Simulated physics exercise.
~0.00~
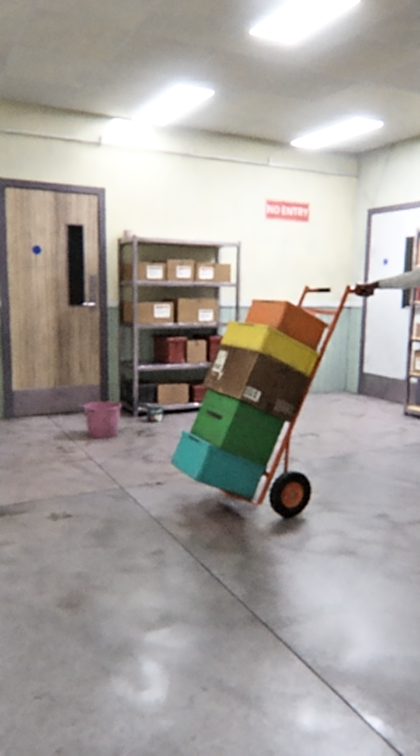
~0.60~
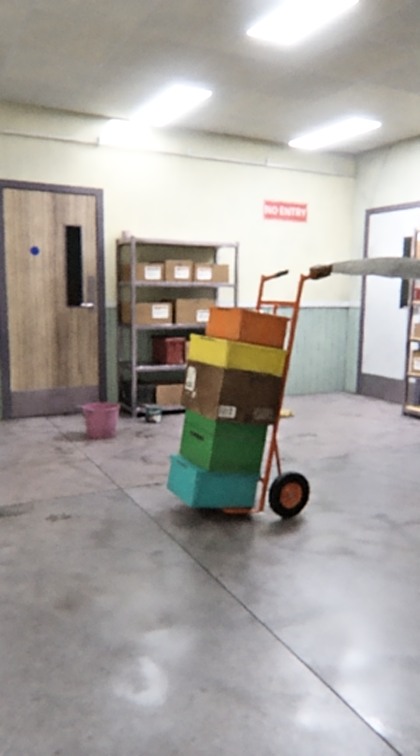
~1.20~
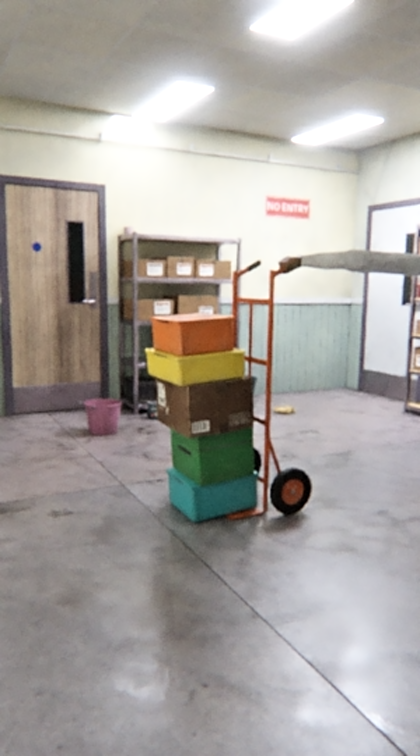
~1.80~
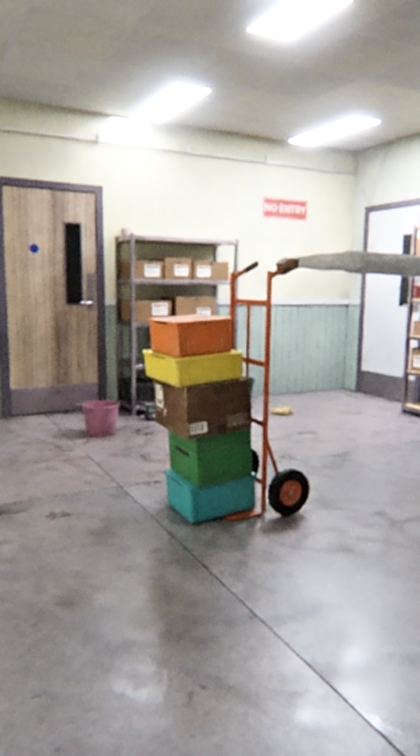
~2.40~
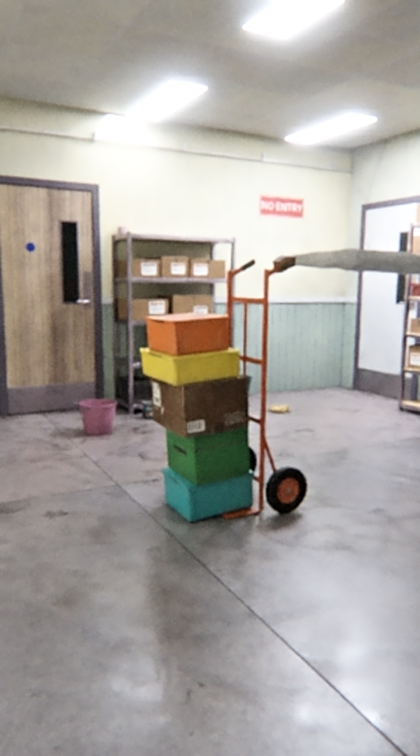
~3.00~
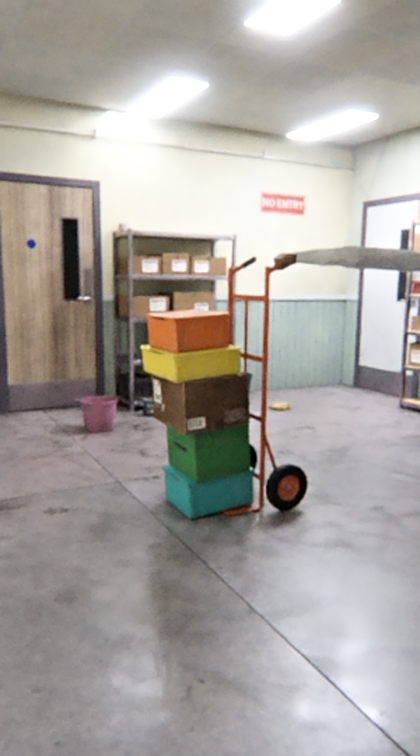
An orange hand truck, seen from the front in a slightly swaying view of a concrete-floored storeroom, leans back toward the right with five closed containers stacked on it. From the bottom they are turquoise, green, brown, yellow and orange, with a pink bucket, a metal shelf of cartons and a wooden door behind at left. A hand reaching in from the right grips the handle and swings the truck upright, carrying the stack leftward. The upper containers end up slightly left of the lower ones. The truck then stands still, still held, with all five stacked.
